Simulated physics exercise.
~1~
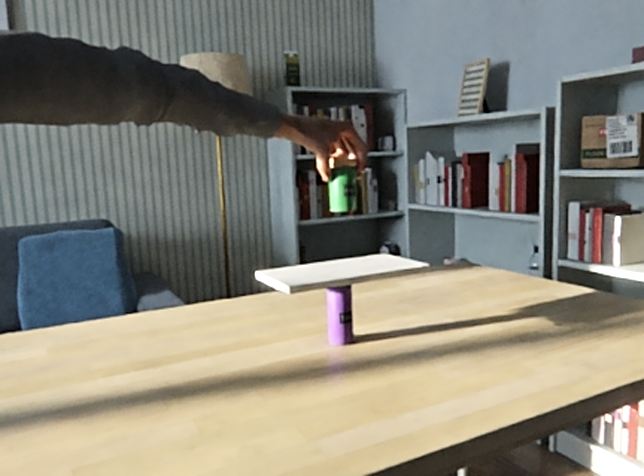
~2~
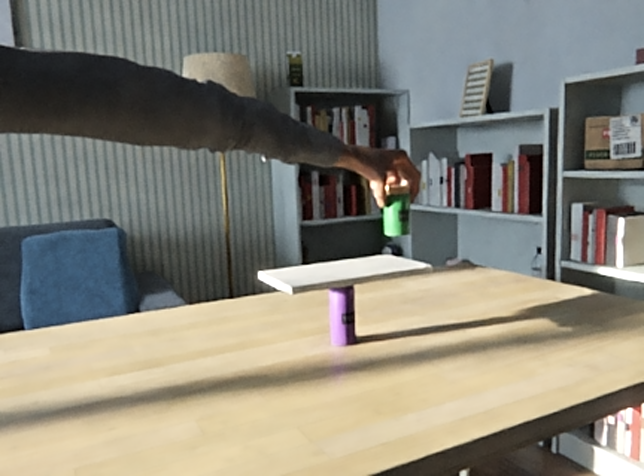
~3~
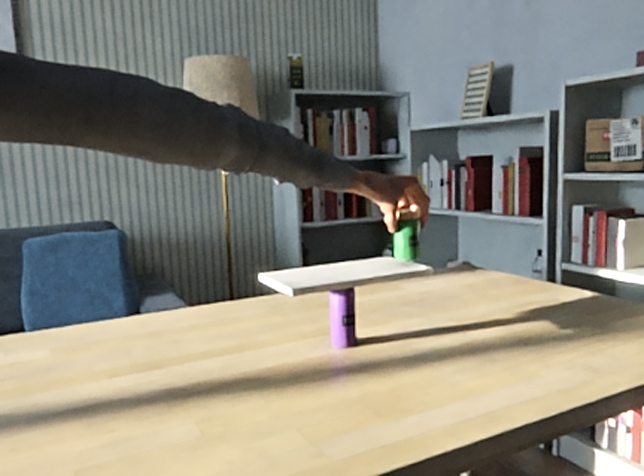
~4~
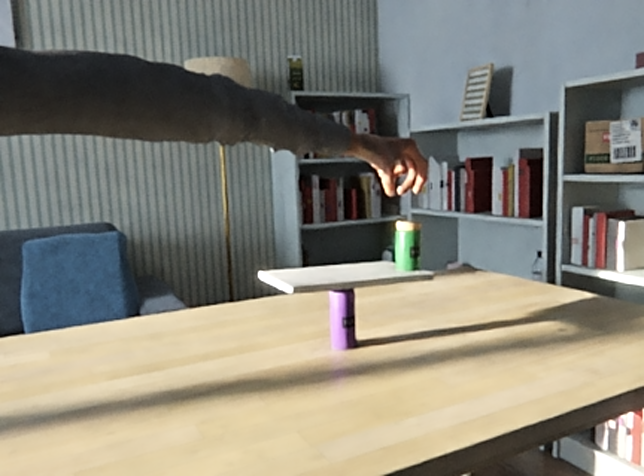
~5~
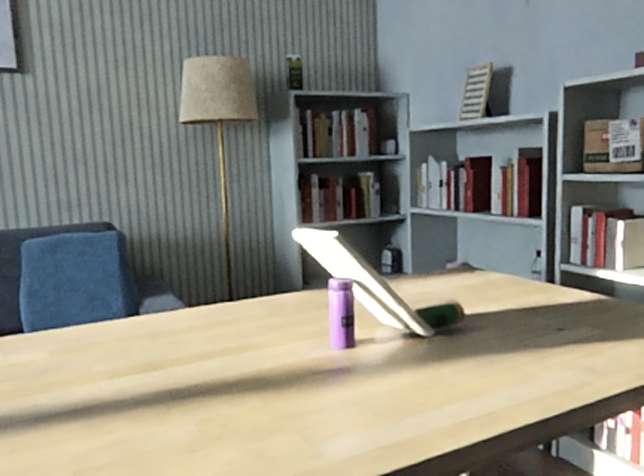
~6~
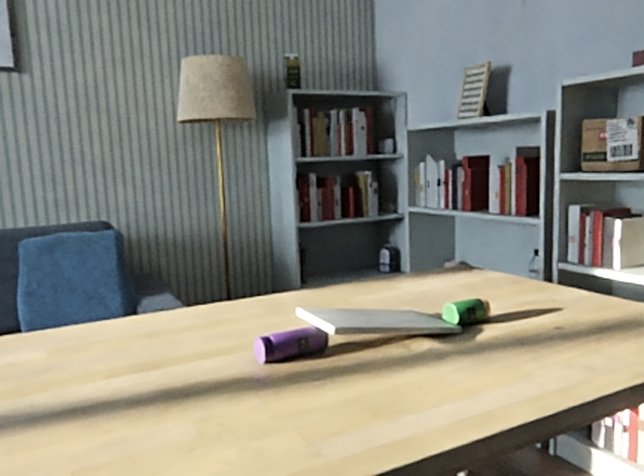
A white board balanced on an upright purple can tipped over after a hand set a green can near its right end and let go. The green can and board fell, the purple can toppled too, and everything ended up lying on the wooden table.
